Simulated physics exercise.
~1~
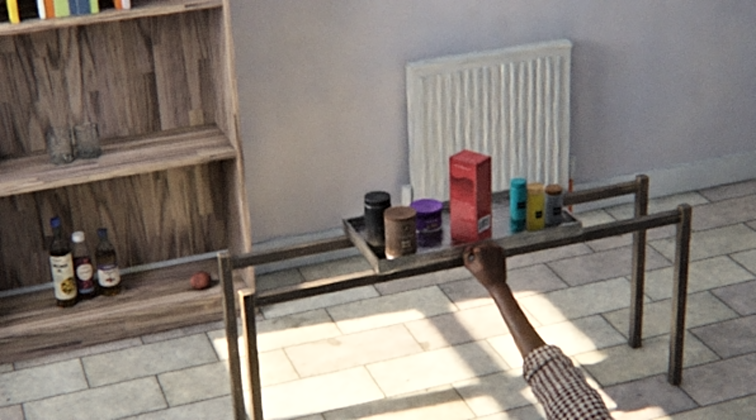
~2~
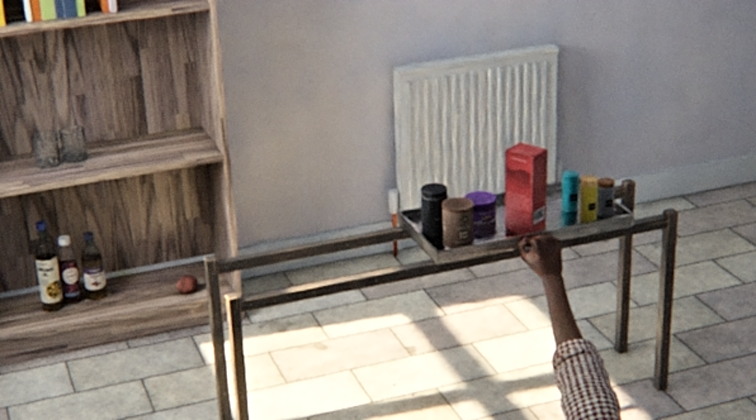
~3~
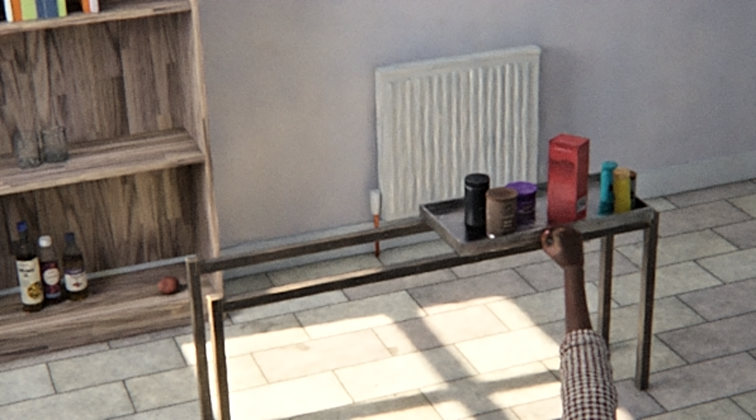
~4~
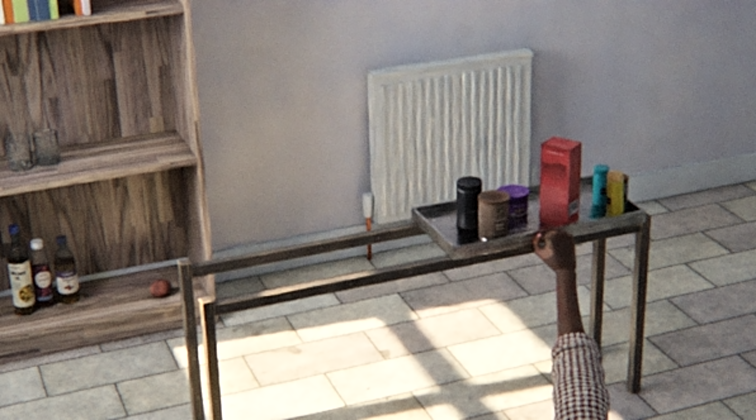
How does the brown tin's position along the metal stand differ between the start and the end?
At the start the brown tin is left of the stand's middle, and at the end it is farther right, past the middle.
